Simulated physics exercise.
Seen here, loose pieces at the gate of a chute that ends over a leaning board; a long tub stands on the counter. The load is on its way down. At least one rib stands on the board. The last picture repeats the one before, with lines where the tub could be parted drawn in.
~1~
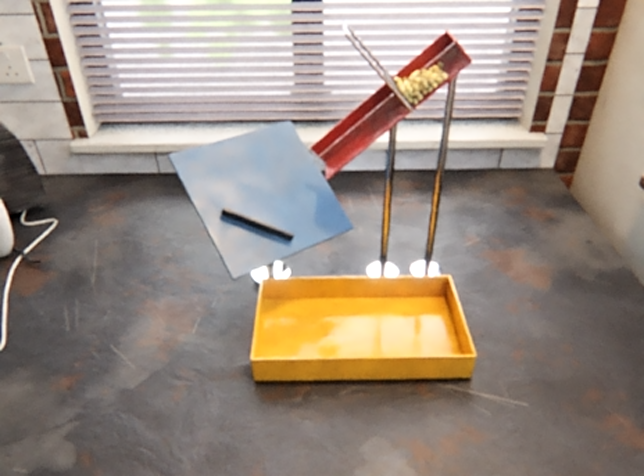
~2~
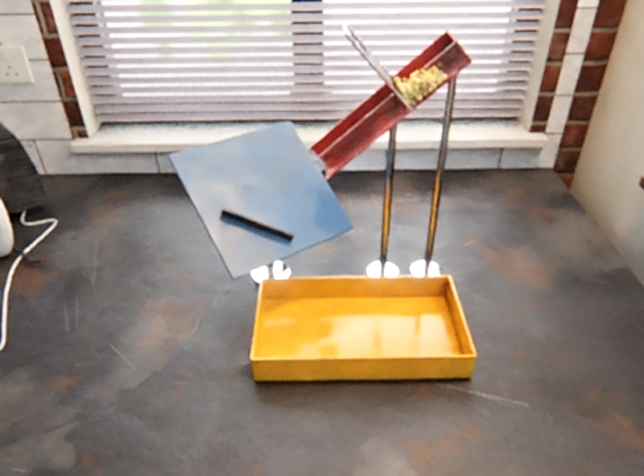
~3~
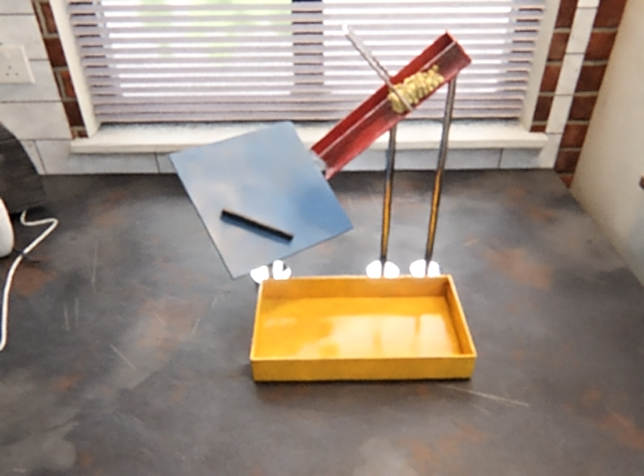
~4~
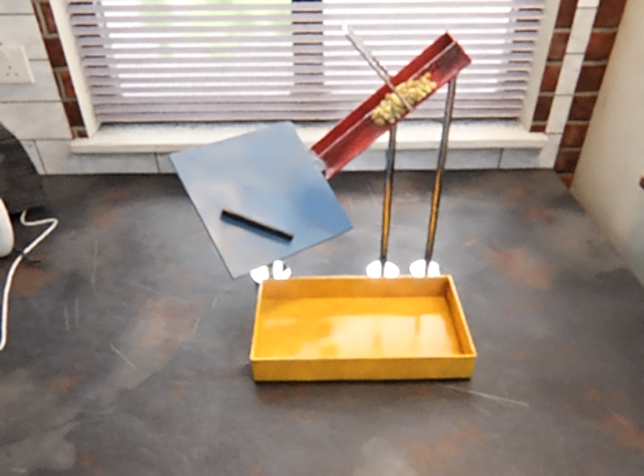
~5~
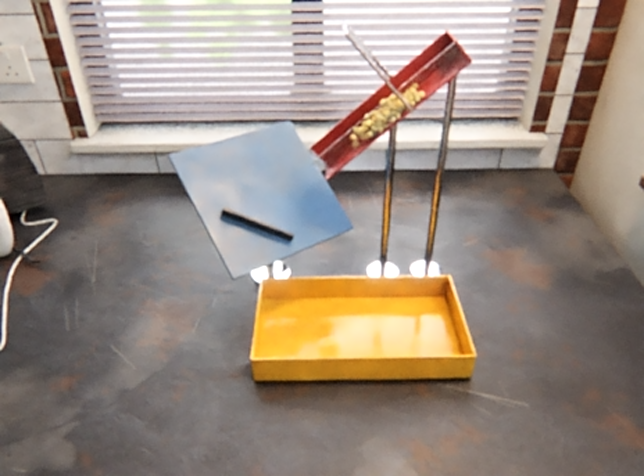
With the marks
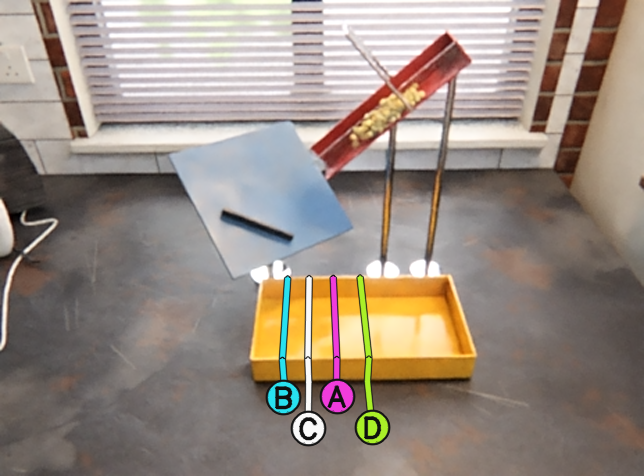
The footage shows a cluster of small pale yellow pieces sliding down and leftward along a sloping red chute, spreading out as it moves, above a tilted blue-grey board with a dark rib and an empty yellow tub on the counter.
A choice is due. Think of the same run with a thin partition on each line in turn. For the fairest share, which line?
Take A.
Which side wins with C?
More lands on the right.
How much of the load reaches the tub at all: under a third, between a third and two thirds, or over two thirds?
About that: Over two thirds.
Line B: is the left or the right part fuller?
The right side.
On the marked copy, line A crosses the front rim at (336, 358); line B crosses the front rim at (282, 358); line C crosses the front rim at (307, 358); line D crosses the front rim at (368, 357).
For line A, of what is caught, close to half on the left of the divider, close to half on the right.
For line B, of what is caught, only a few on the left of the divider, all but a few on the right.
For line C, of what is caught, a small share on the left of the divider, all but a few on the right.
For line D, of what is caught, all but a few on the left of the divider, only a few on the right.
